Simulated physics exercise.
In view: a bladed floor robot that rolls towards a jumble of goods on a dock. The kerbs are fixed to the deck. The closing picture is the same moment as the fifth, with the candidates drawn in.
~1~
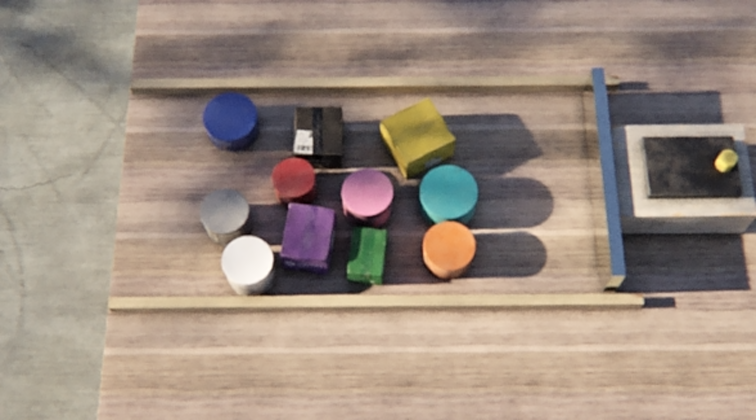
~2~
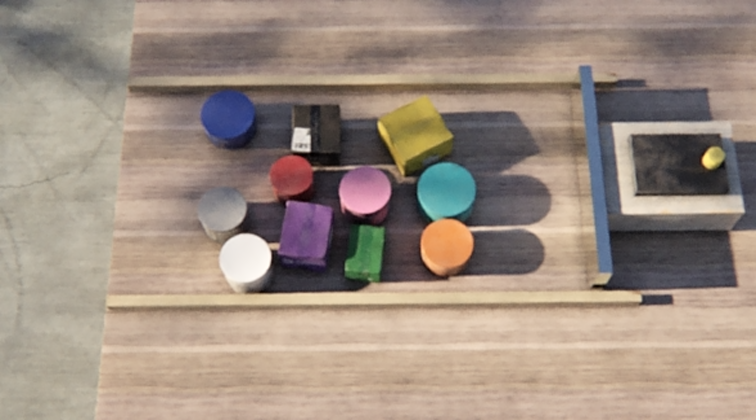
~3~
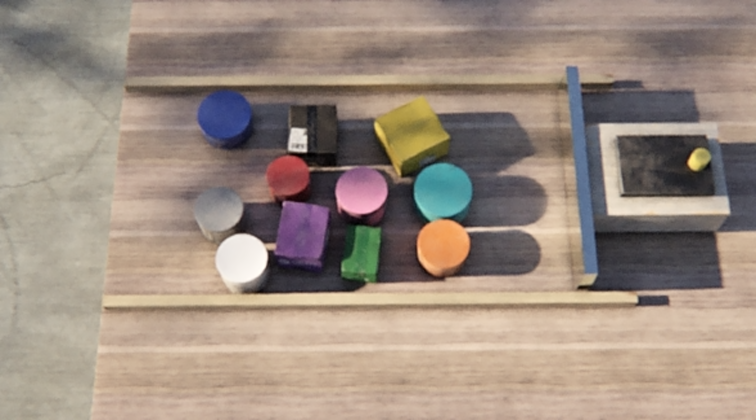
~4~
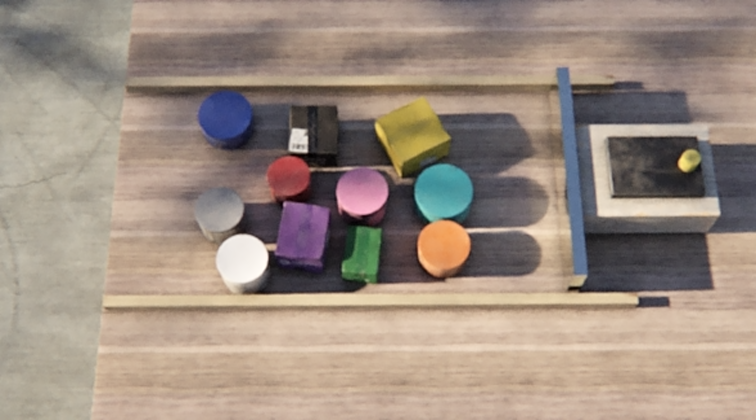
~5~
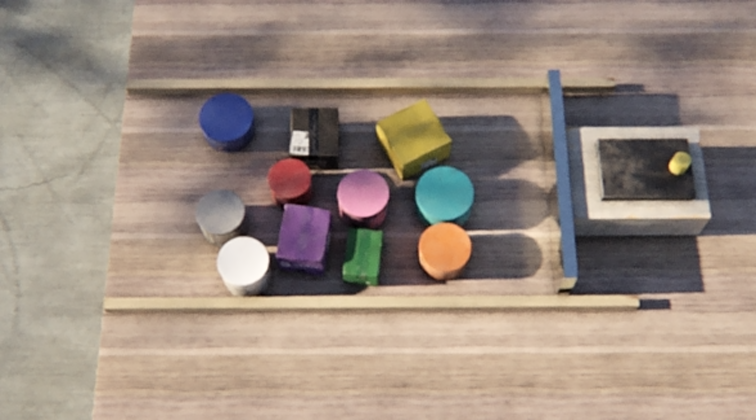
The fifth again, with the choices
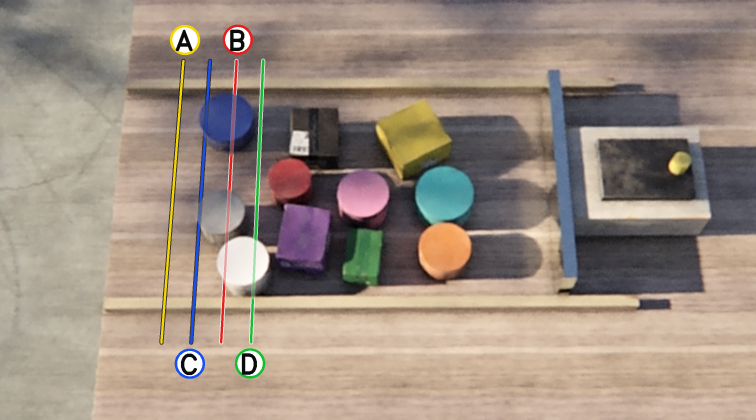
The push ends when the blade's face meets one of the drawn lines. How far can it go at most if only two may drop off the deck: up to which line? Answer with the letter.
It can go as far as D.
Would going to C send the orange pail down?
No.
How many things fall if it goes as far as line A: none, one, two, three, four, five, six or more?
Six or more.
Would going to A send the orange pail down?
No.
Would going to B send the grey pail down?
By then, yes.
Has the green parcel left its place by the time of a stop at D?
By then, yes.
On the marked copy, A at (173, 194); B at (229, 194); C at (201, 194); D at (257, 193).
With D. Early on, robot (528, 169); orange pail (420, 253); yellow parcel (406, 138).
Further on, robot (418, 170); white pail (169, 266); grey pail (192, 213).
At the end, robot (334, 170); grey pail over the edge; white pail (105, 272); one fallen.
As for the rest, A drops eight; B drops four; C drops five.
